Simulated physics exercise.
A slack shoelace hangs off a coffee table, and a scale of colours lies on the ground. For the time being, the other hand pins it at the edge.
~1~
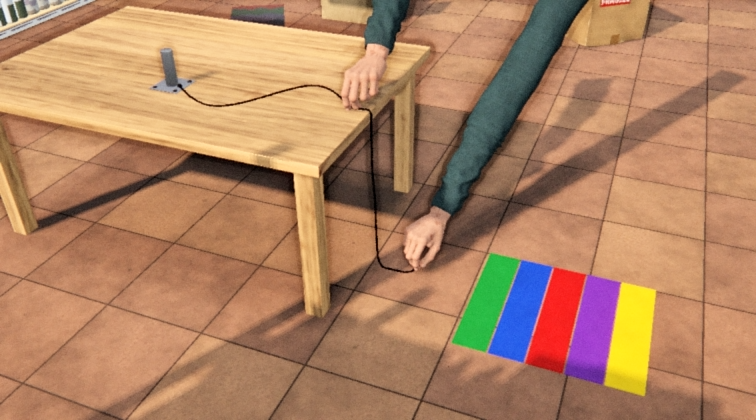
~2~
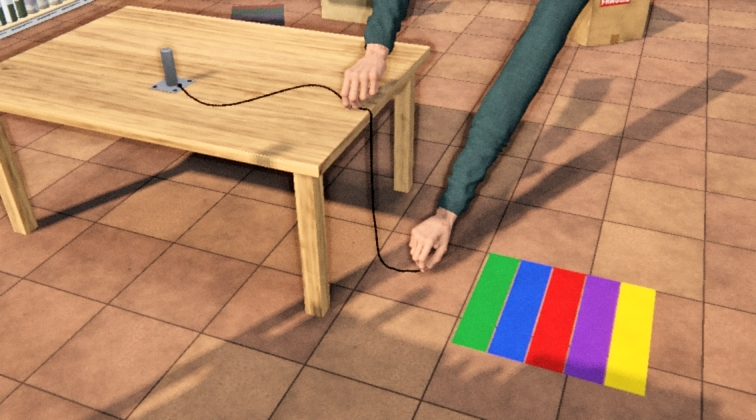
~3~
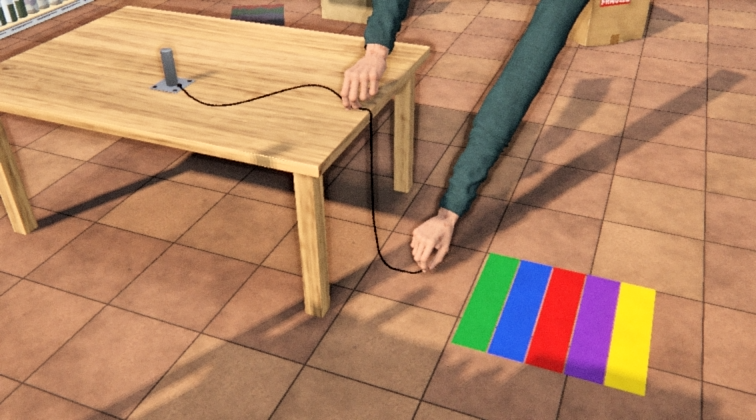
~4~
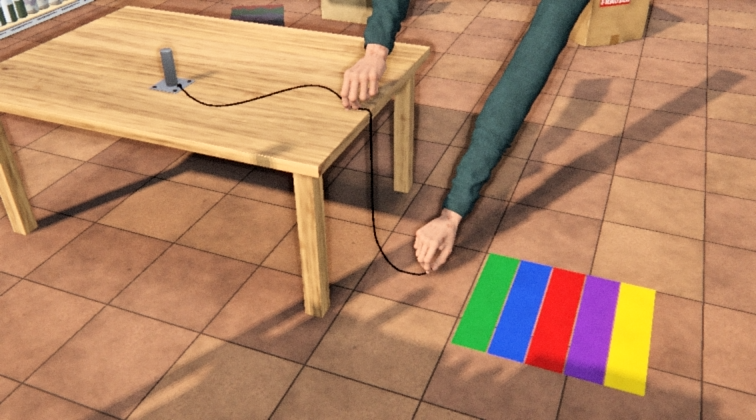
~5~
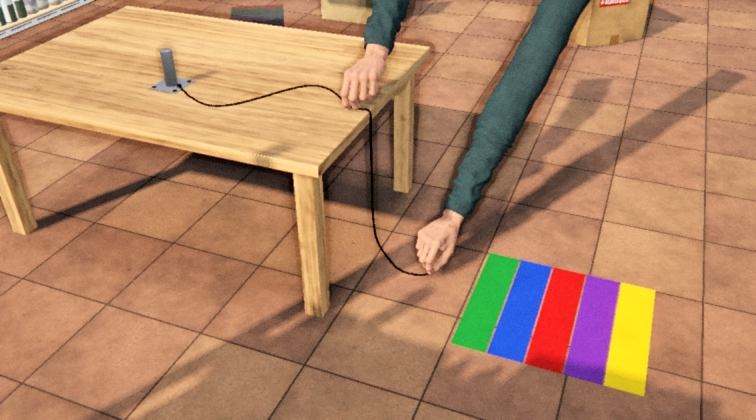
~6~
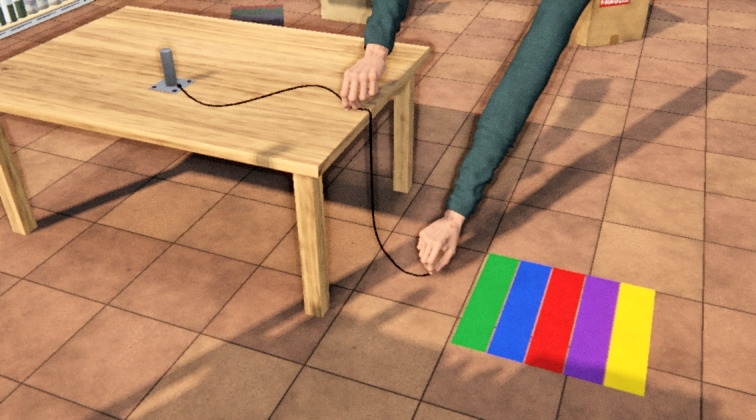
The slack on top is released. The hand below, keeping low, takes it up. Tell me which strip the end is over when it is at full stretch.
It is over the purple strip.
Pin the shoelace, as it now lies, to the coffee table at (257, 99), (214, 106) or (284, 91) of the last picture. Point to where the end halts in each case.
In order of the tries: About (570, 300), then (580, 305), then (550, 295).
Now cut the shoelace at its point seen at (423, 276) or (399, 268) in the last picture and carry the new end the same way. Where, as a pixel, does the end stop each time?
First try near (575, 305), second near (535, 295).
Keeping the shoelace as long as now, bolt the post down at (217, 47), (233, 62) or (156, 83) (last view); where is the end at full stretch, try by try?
Around (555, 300), then (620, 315), then (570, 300).
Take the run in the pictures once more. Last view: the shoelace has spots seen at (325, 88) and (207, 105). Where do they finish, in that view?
At (353, 109), then (232, 93).
Soon after, end near (539, 295); over blue.
Then, end near (575, 303); over red.
At full stretch, end near (596, 309); over purple. It gets as far as the purple strip.
